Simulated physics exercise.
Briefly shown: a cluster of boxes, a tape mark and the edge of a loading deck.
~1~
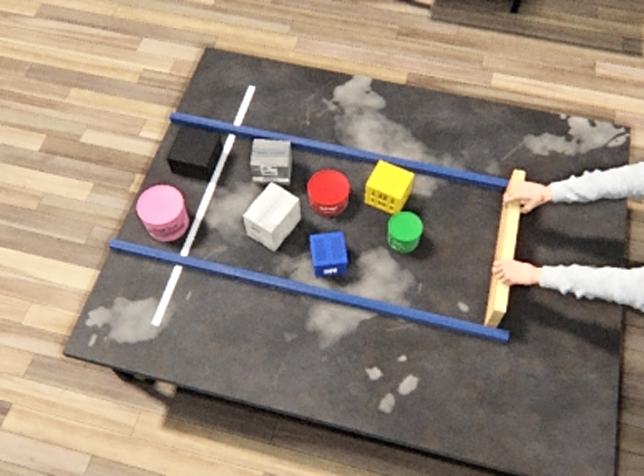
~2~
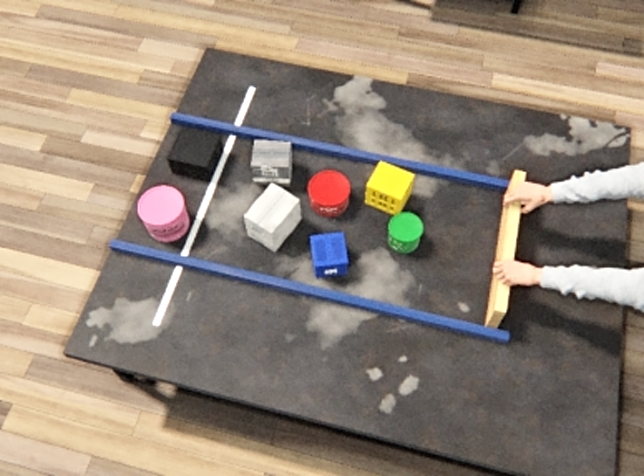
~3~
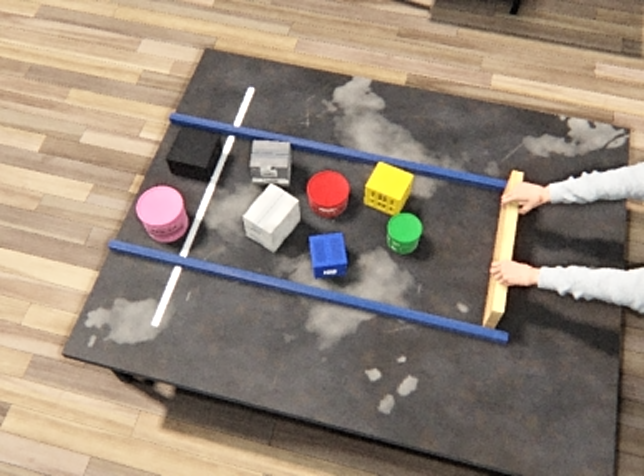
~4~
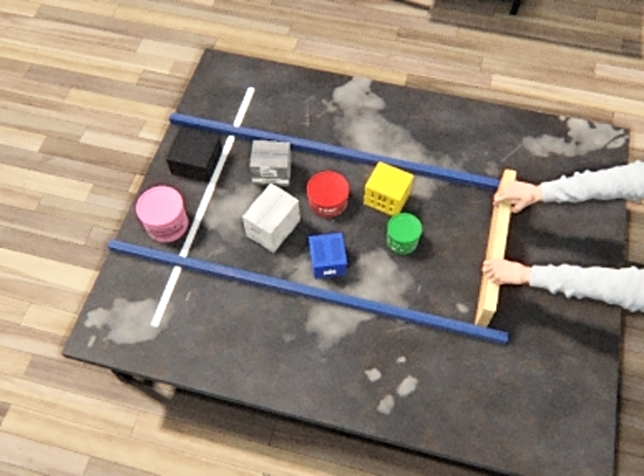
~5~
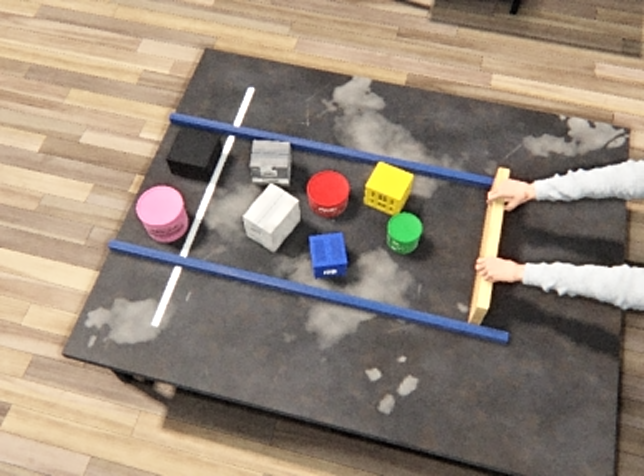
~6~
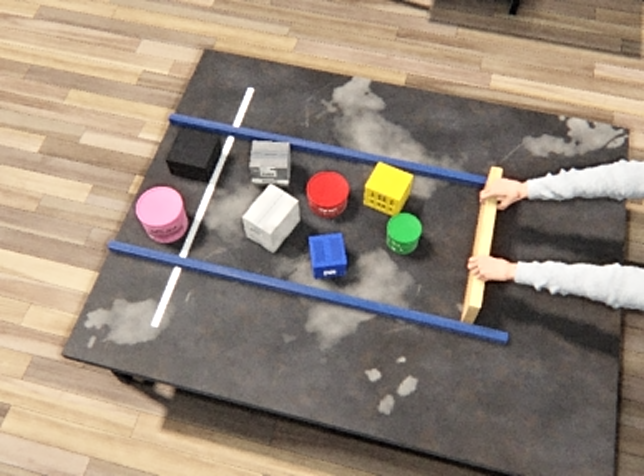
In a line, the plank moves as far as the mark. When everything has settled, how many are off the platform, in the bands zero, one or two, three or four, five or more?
Off the platform: One or two.
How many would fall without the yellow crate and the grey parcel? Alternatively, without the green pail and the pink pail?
First 1, then 1.
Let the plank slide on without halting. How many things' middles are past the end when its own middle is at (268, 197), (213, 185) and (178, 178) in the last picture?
Counts per position: 0 / 2 / 5.
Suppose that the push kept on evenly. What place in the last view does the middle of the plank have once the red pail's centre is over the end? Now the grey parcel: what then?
Roughly at (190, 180) and roughly at (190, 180).
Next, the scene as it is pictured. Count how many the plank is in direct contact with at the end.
All in all, 3.
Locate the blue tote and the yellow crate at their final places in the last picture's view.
You'll see the blue tote at (178, 218), with the yellow crate at (201, 154).
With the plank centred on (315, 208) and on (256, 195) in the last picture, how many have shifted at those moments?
The count reaches 6 first and 8 second.
Early on, none off yet; pink pail at rest near (163, 216); black crate at rest near (195, 155); grey parcel at rest near (271, 164).
A while later, none off yet; pink pail at rest near (163, 216); black crate at rest near (195, 155); grey parcel travelled about its own width near (252, 155).
Further along, none off yet; pink pail travelled a little near (157, 214); black crate travelled a little near (181, 149); grey parcel travelled about its own width near (222, 143).
Finally, the number that fall off is one or two; lost, black crate and pink pail.
